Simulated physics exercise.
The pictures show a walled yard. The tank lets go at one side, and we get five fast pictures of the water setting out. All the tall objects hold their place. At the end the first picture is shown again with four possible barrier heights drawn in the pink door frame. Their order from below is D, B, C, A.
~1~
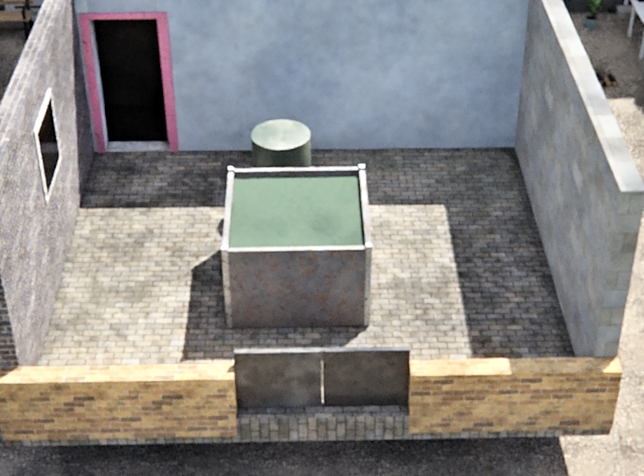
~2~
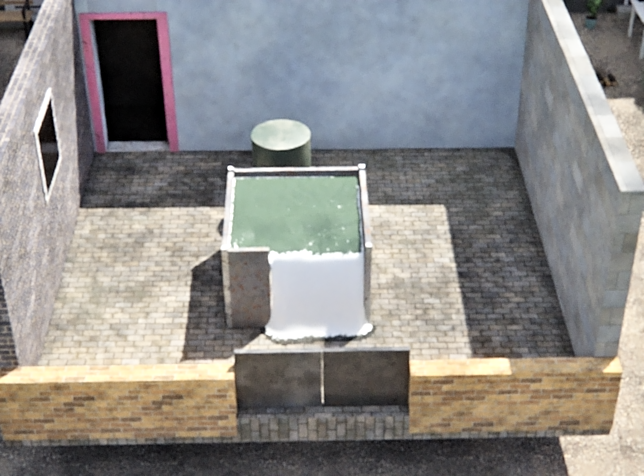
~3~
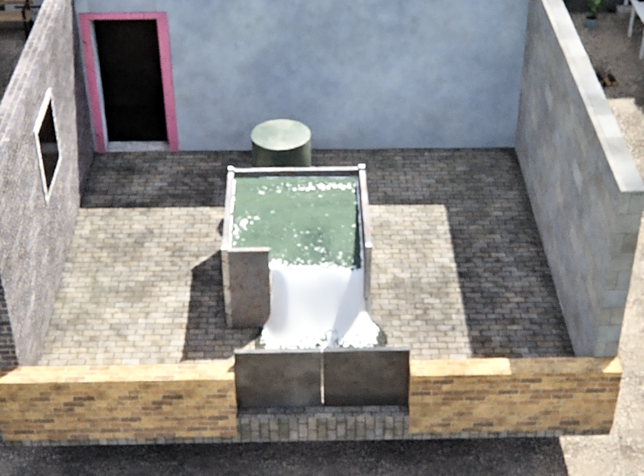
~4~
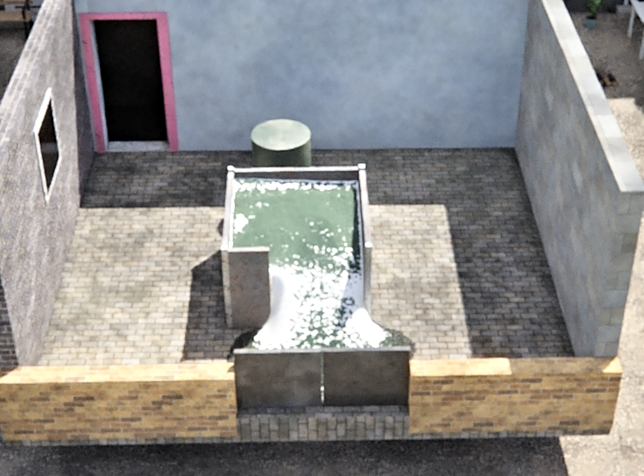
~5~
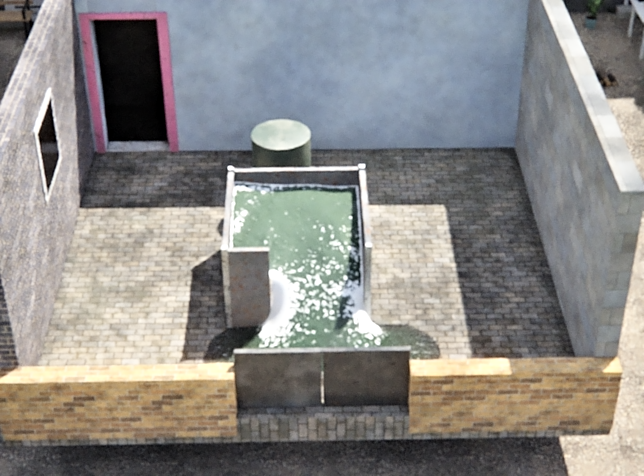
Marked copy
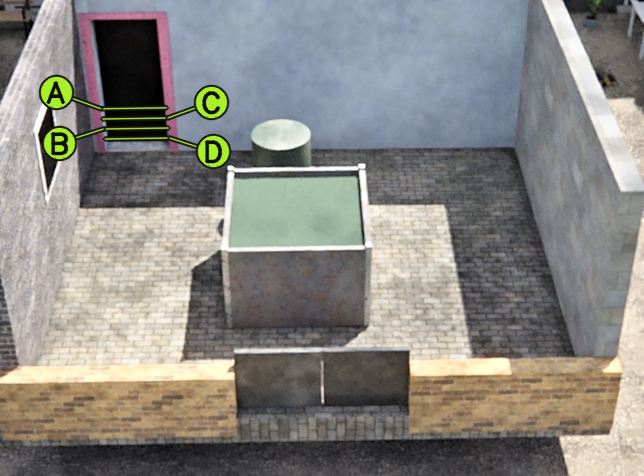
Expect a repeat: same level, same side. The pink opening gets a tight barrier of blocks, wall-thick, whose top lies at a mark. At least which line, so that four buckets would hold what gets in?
Mark D just does it.
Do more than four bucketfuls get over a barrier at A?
No.
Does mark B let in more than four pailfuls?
No.
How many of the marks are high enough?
All four.
On the marked copy, A at (133, 108); B at (136, 128); C at (135, 118); D at (137, 138); from the bottom up D, B, C, A.
If A is chosen, nothing gets over.
If B is chosen, nothing gets over.
If C is chosen, nothing gets over.
If D is chosen, nothing gets over.
